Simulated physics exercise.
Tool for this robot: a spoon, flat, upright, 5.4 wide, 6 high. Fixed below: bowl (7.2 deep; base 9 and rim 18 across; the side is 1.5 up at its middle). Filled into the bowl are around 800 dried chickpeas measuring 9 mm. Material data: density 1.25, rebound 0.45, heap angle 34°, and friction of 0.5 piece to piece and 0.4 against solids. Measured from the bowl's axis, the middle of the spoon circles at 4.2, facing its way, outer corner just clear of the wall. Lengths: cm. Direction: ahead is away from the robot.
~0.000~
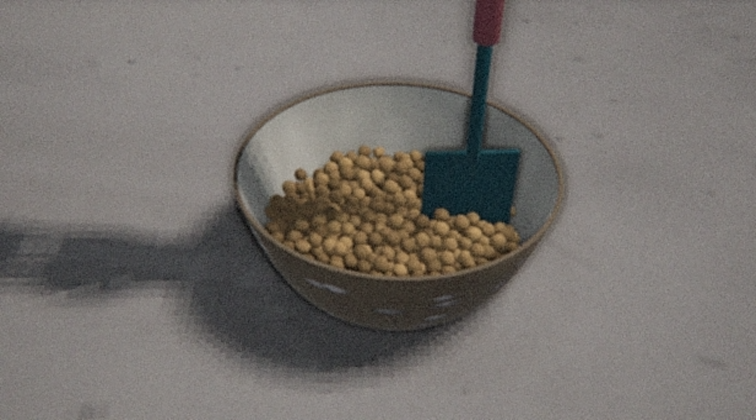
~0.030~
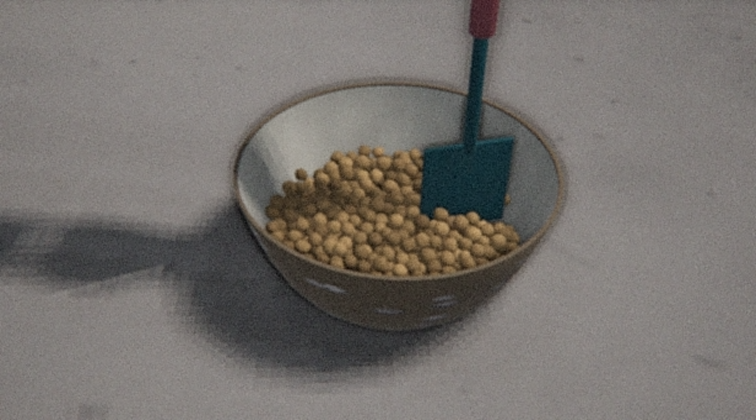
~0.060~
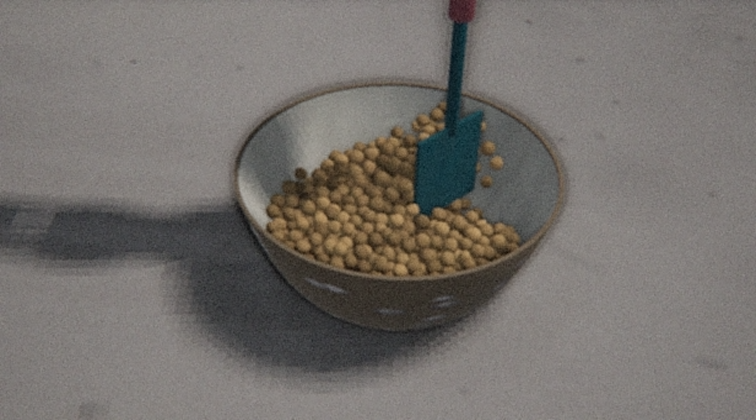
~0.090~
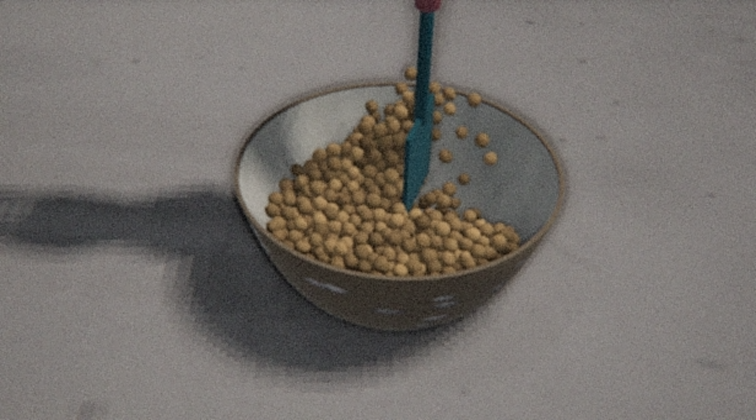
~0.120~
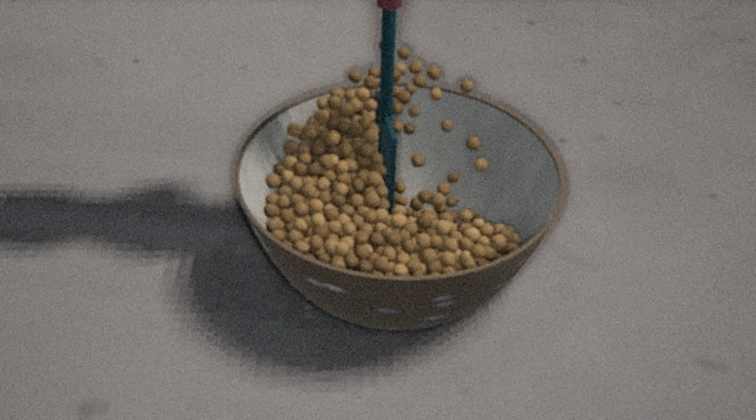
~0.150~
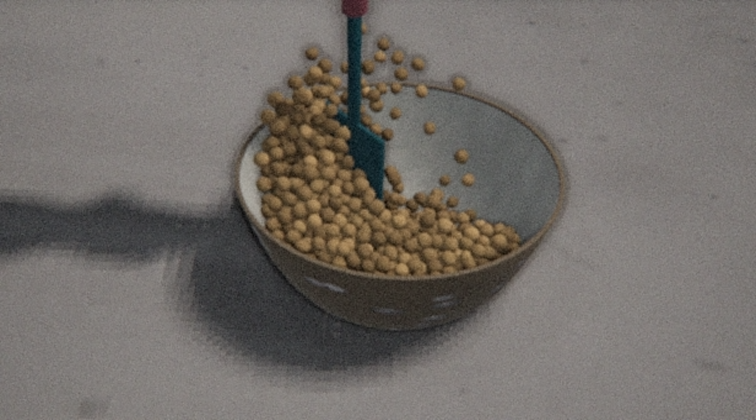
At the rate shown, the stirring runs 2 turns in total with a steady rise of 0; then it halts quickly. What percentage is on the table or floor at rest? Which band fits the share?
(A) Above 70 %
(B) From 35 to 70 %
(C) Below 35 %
Option B: From 35 to 70 %.
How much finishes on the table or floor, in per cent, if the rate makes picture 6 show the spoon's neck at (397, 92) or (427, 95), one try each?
Some 30 and 20 per cent respectively.
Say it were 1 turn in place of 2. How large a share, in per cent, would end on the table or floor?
Estimate: Near 30 %.
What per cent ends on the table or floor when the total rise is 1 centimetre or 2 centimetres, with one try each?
That gives about 35 per cent and 25 per cent, in order.
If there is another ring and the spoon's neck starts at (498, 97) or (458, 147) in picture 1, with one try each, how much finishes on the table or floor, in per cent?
First try about 5 per cent, second try about 35 per cent.
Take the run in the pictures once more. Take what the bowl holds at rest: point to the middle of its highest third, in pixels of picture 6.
It is centred around (434, 189).
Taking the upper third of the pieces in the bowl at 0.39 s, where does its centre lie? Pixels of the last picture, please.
(497, 174), roughly.
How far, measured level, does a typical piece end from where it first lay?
Around 13 cm.
After 0.39 s, 356° round, highest piece 11 above the table; 602 in the bowl, 98 on the table or floor, 104 in flight or on the tool.
After 0.62 s, 226° round, highest piece 10 above the table; 498 in the bowl, 271 on the table or floor, 35 in flight or on the tool.
After 0.94 s, 0° round, highest piece 7 above the table; 440 in the bowl, 364 on the table or floor.
After 1.64 s, 0° round, highest piece 6 above the table; 440 in the bowl, 364 on the table or floor.
At rest, 440 in the bowl, 364 on the table or floor. That is 45 % on the table or floor.
